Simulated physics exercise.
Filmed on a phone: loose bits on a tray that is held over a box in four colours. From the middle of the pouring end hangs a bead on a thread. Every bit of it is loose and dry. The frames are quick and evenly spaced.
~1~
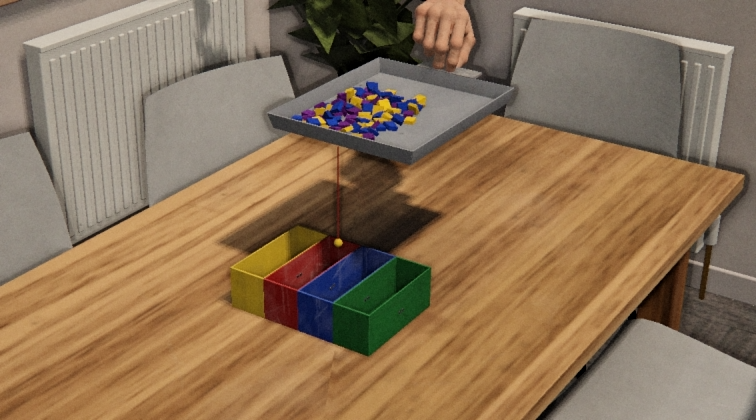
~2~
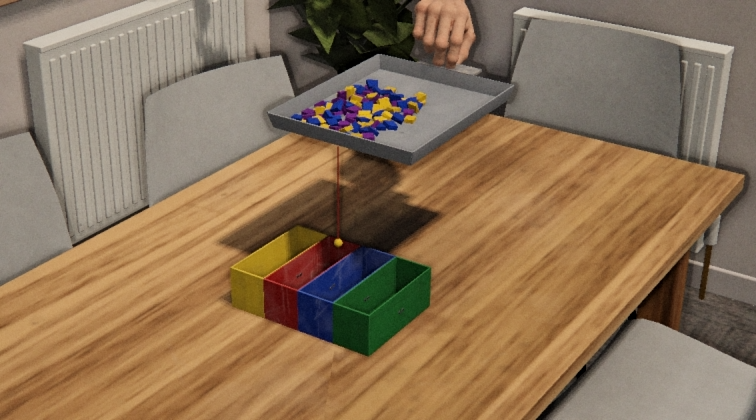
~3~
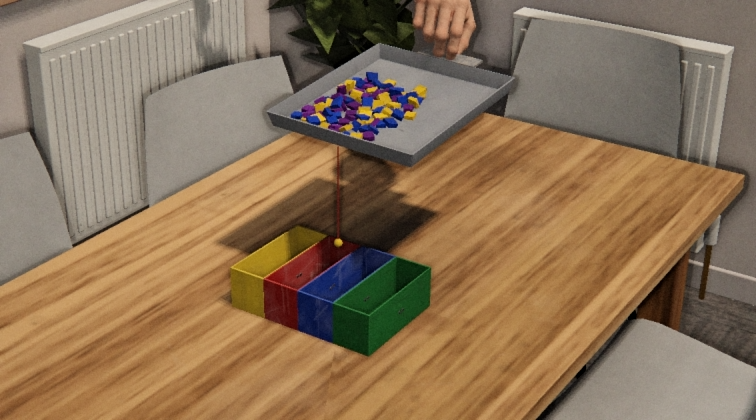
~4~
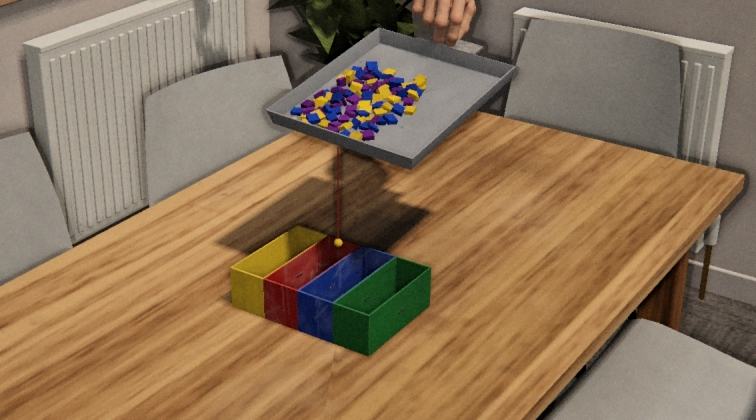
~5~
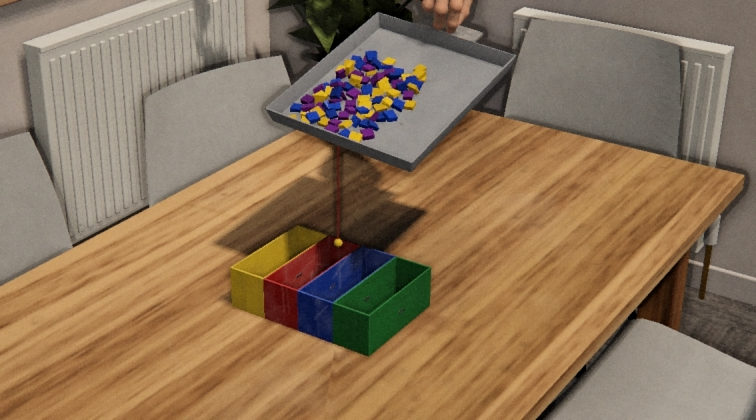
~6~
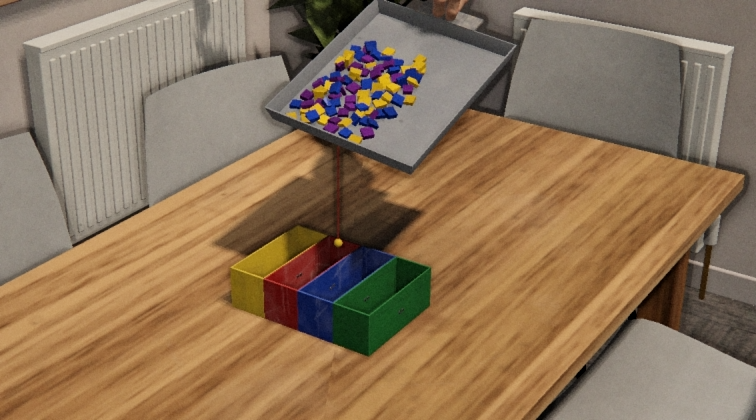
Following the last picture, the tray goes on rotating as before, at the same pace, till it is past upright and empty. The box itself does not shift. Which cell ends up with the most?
The green cell.
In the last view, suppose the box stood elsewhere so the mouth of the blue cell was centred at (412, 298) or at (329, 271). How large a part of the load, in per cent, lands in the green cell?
Close to 0 in a hundred, then close to 40 in a hundred.
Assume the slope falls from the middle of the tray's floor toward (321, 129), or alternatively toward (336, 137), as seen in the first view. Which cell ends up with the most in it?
That yellow cell first, yellow second.
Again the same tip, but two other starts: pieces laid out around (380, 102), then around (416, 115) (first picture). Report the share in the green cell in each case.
First case: Close to 50 %; second case: Close to 60 %.
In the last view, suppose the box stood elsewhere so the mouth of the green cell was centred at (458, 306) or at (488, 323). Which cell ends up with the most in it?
The first placement favours the red one, while the second favours yellow.
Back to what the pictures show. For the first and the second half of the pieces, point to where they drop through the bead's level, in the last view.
The opening part goes through (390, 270); what follows goes through (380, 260).
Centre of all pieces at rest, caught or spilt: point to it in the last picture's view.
Roughly pixel (377, 316).
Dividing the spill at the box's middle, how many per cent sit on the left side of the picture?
Left share: Some 10 per cent.
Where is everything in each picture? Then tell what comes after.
The first frame shows corners of the pouring end at (273, 112) and (411, 149), level; middle of the load at (364, 116), mosaic tiles; bead on its thread at (338, 243); yellow cell at (248, 289); red cell at (281, 301); blue cell at (316, 313); green cell at (351, 326).
The second frame shows corners of the pouring end at (273, 112) and (411, 149), level; middle of the load at (364, 115).
The third frame shows corners of the pouring end at (273, 111) and (411, 152), tipped barely, lowest at the right corner; middle of the load at (364, 111).
The fourth frame shows corners of the pouring end at (272, 109) and (411, 155), tipped a little, lowest at the right corner; middle of the load at (364, 105).
The fifth frame shows corners of the pouring end at (272, 107) and (410, 158), tipped clearly, lowest at the right corner; middle of the load at (364, 100).
The sixth frame shows corners of the pouring end at (271, 106) and (410, 162), tipped clearly, lowest at the right corner; middle of the load at (363, 95); yellow cell at (248, 289); red cell at (281, 301); blue cell at (316, 313); green cell at (351, 326).
Soon, tray tipped steeply; nearly all on the tray; a stray few falling or outside the box.
A while on, tray tipped past a quarter turn; about a third on the tray; about a quarter in the green cell; a small part in the blue cell; a stray few in the red cell; about a third falling or outside the box.
Towards the end, tray tipped past a quarter turn; about half in the green cell; about a quarter in the blue cell; a small part in the red cell; a stray few in the yellow cell; a small part falling or outside the box.
Finally, tray tipped past a quarter turn; about half in the green cell; about a quarter in the blue cell; a small part in the red cell; a stray few in the yellow cell; a small part outside the box.
